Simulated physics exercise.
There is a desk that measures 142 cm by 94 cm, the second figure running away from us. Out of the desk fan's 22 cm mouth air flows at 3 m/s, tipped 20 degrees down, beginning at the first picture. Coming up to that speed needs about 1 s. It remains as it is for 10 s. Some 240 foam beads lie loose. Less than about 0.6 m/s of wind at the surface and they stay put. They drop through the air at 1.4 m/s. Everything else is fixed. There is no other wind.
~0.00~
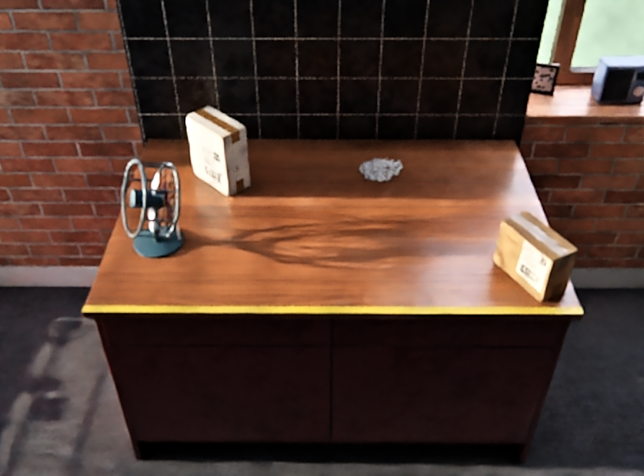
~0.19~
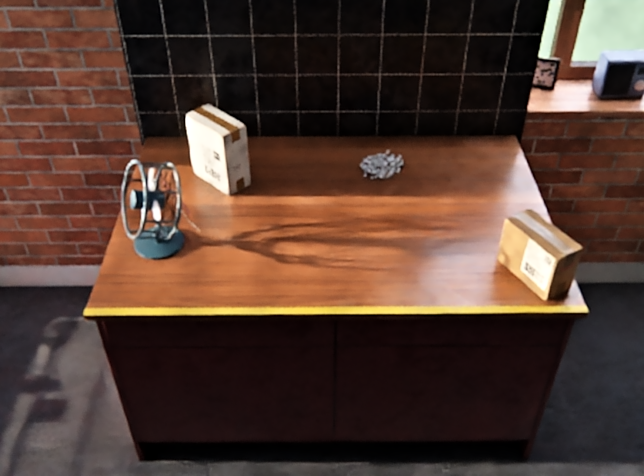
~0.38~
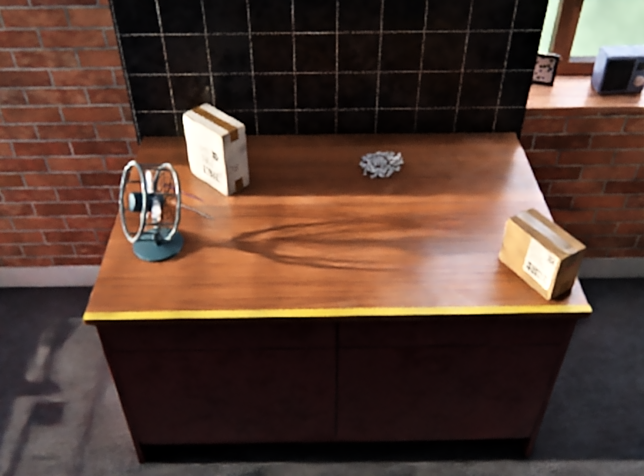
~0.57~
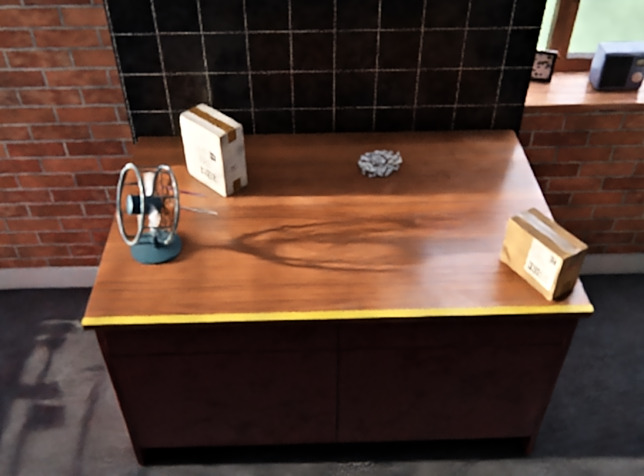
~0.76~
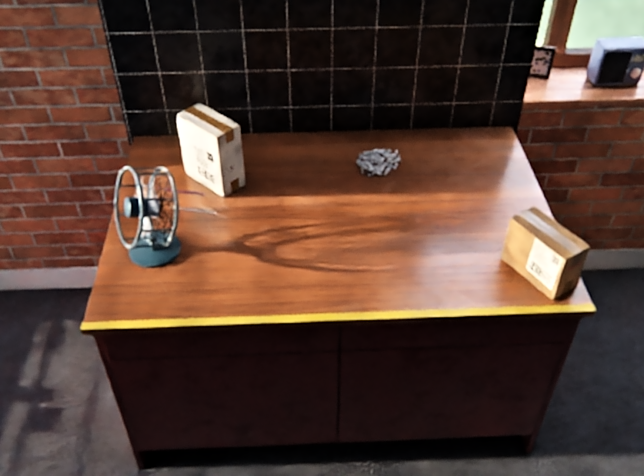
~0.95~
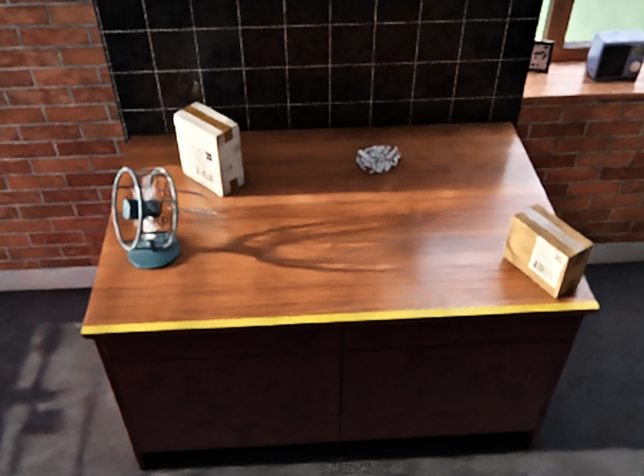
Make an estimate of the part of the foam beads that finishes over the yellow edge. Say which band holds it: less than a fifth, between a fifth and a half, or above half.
I think fewer than one in five will wind up past that edge.
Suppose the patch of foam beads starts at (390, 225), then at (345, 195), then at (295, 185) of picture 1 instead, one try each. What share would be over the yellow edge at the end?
In that order: 3 %, 0 %, 0 %.
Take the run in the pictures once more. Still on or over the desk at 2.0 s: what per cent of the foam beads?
I reckon some 0 %.
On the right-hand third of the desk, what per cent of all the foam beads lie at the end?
Around 0 per cent.
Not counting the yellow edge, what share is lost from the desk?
100 %.
After 2.0 s, 0 % are over the yellow edge; 100 % have settled or left.
After 3.2 s, 0 % are over the yellow edge; 100 % have settled or left.
After 5.5 s, 0 % are over the yellow edge; 100 % have settled or left.
After 10.0 s, at the end, 0 % are over the yellow edge.
